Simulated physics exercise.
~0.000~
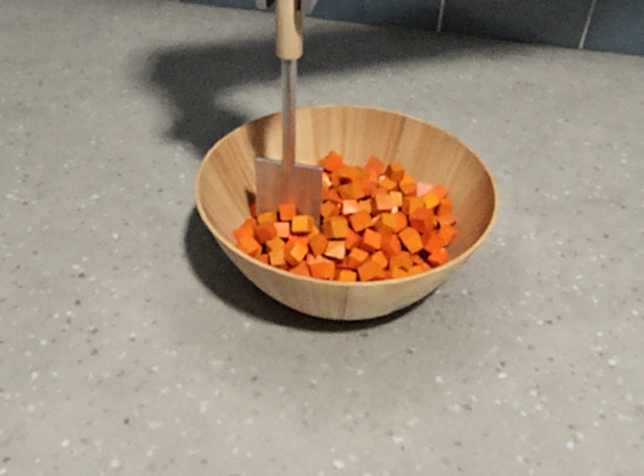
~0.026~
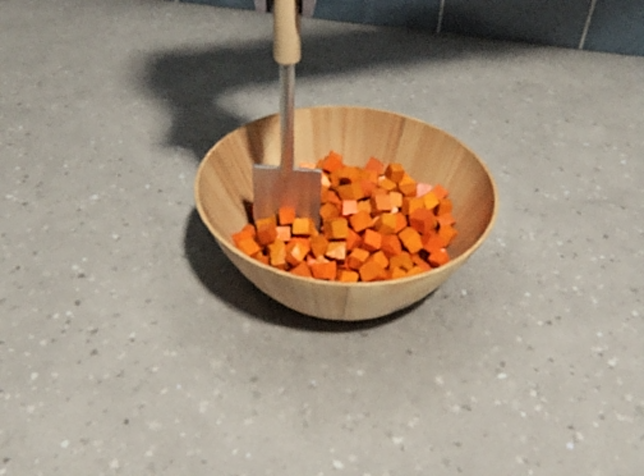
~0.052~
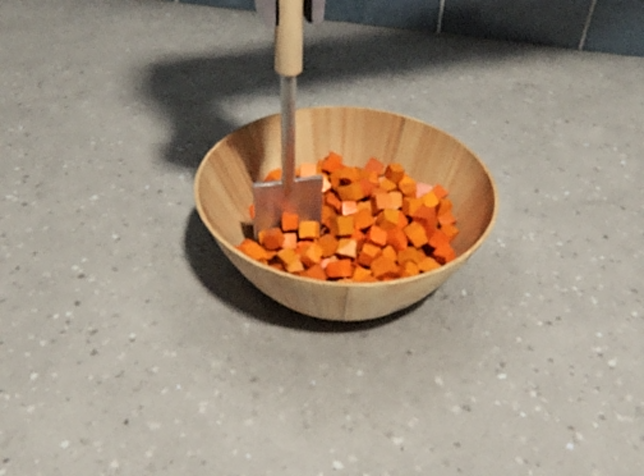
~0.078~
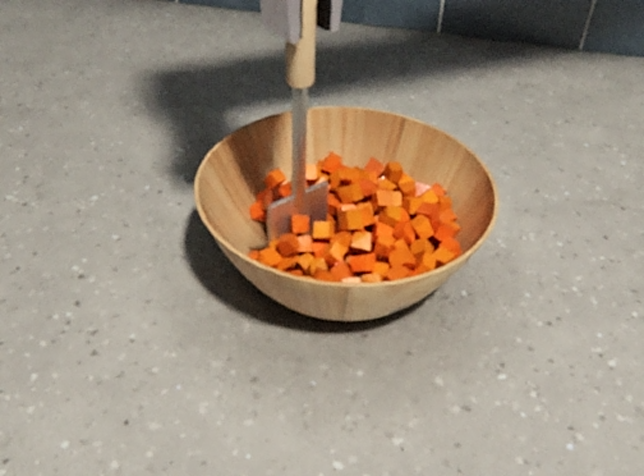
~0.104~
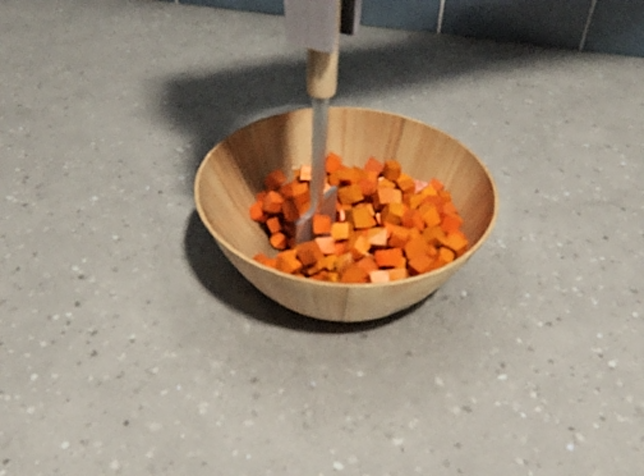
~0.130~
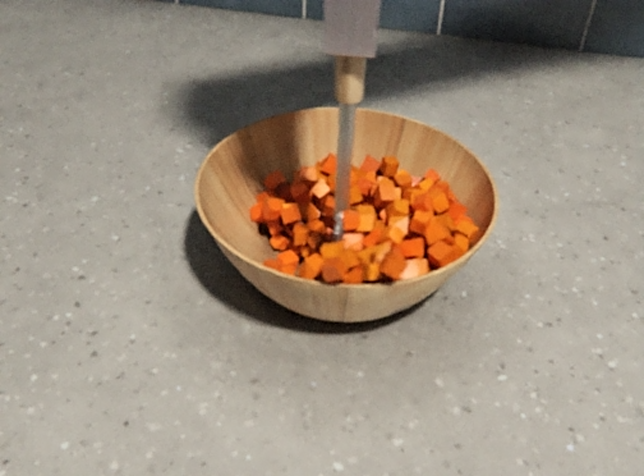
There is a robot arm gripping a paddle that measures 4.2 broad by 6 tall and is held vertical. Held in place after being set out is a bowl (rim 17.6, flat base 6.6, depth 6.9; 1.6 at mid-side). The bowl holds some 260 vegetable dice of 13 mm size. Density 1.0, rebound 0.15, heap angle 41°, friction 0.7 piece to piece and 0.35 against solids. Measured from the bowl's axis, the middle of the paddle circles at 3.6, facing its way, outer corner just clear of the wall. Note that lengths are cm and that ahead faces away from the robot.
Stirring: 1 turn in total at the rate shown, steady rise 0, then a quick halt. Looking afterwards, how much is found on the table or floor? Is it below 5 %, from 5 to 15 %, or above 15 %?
Above 15 %.
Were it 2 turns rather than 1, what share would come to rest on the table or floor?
Estimate: About 45 percent.
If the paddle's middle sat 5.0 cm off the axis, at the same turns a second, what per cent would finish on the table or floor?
Close to 30 in a hundred then.
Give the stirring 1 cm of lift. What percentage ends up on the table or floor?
Estimate: Close to 30 %.
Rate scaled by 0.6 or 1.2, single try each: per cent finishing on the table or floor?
Around 10 percent on the first try and 40 percent on the second.
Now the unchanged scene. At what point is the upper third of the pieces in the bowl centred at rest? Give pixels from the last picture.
It is centred around (278, 255).
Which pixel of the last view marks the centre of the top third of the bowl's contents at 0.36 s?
The centre is roughly (293, 143).
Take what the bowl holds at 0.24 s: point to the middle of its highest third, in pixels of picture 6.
Near (426, 157).
After 0.24 s, 194° round, highest piece 11 above the table; 241 in the bowl, 1 on the table or floor, 20 in flight or on the tool.
After 0.36 s, 293° round, highest piece 10 above the table; 207 in the bowl, 23 on the table or floor, 32 in flight or on the tool.
After 0.62 s, 0° round, highest piece 8 above the table; 188 in the bowl, 73 on the table or floor, 1 in flight or on the tool.
After 1.32 s, 0° round, highest piece 8 above the table; 188 in the bowl, 74 on the table or floor.
In the end, 188 in the bowl, 74 on the table or floor. That is 28 % on the table or floor.
